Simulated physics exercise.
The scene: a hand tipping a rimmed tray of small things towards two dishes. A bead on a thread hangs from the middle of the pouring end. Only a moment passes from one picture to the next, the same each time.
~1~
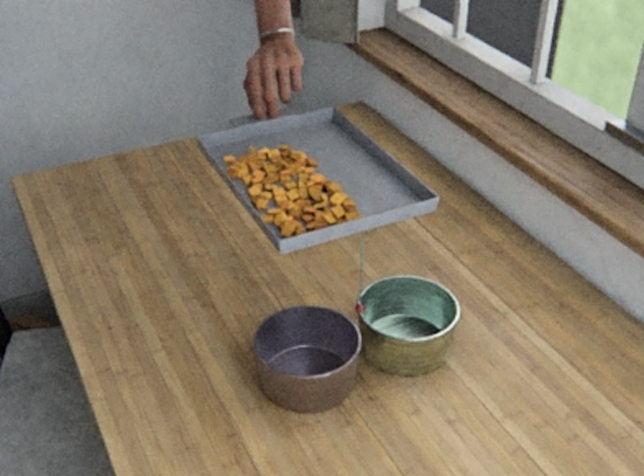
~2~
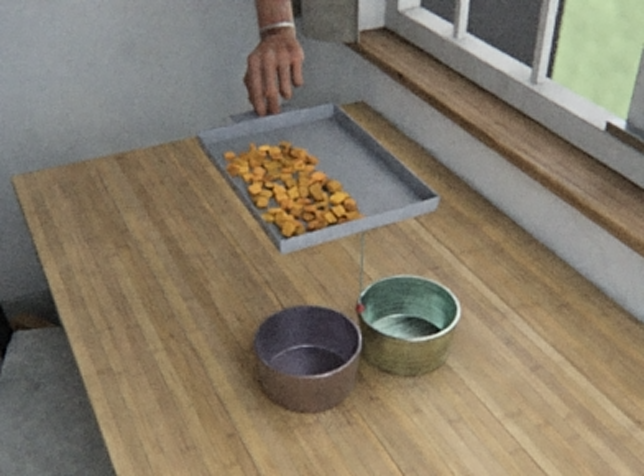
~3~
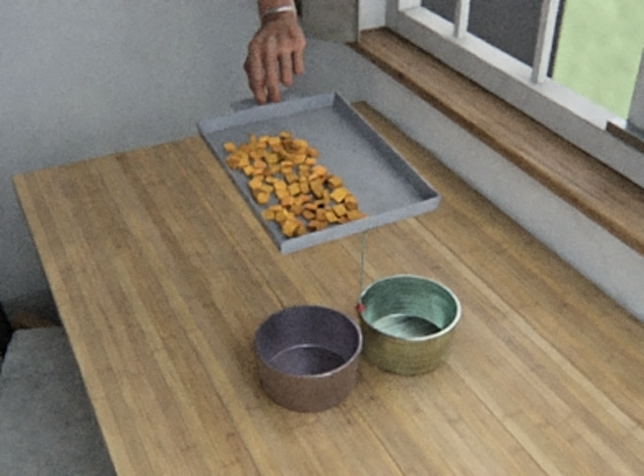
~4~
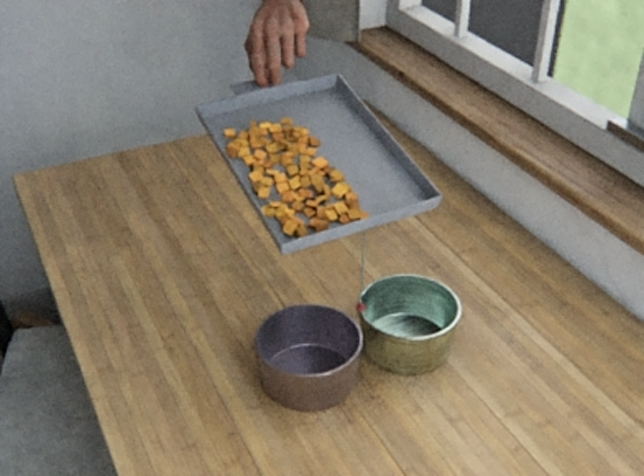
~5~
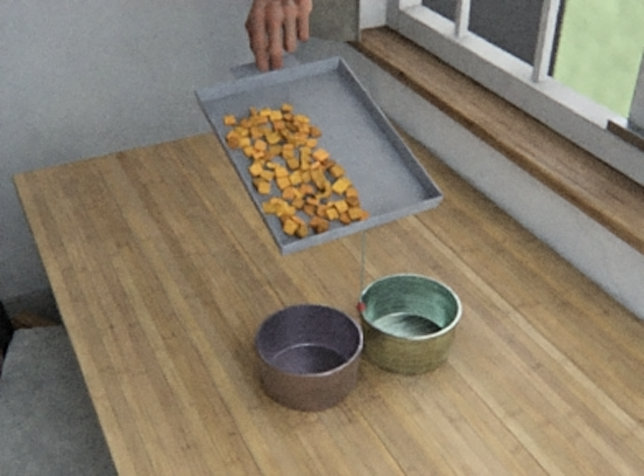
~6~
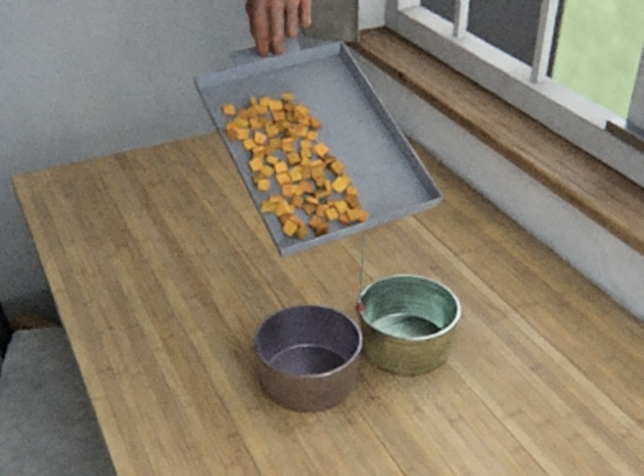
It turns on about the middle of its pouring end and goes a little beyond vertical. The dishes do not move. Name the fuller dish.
More goes to the left-hand dish.
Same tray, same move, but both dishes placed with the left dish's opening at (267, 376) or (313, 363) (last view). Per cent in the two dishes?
Near 80 % and 90 %.
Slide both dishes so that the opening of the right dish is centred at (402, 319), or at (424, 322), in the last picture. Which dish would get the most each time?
At the first place the left dish, at the second the left-hand dish.
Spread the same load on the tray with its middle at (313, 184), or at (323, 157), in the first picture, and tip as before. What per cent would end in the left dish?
About 50 and 40 per cent.
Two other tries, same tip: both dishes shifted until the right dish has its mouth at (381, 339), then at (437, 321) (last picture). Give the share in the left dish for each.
First some 30, then 80 per cent.
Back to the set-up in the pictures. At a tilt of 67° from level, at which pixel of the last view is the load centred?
Roughly at (324, 210).
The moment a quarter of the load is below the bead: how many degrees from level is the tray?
At about 90°.
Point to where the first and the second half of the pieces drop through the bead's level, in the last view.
At about (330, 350), then at (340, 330).
Shortly afterwards, tray tipped steeply; the whole lot on the tray.
Next, tray tipped past a quarter turn; near a third on the tray; near a third in the left dish; only a few in the right dish; near a quarter outside both; a little in the air.
Some moments later, tray tipped past a quarter turn; near half in the left dish; a little in the right dish; near a third outside both.
In the end, tray tipped past a quarter turn; near half in the left dish; a little in the right dish; near a third outside both.
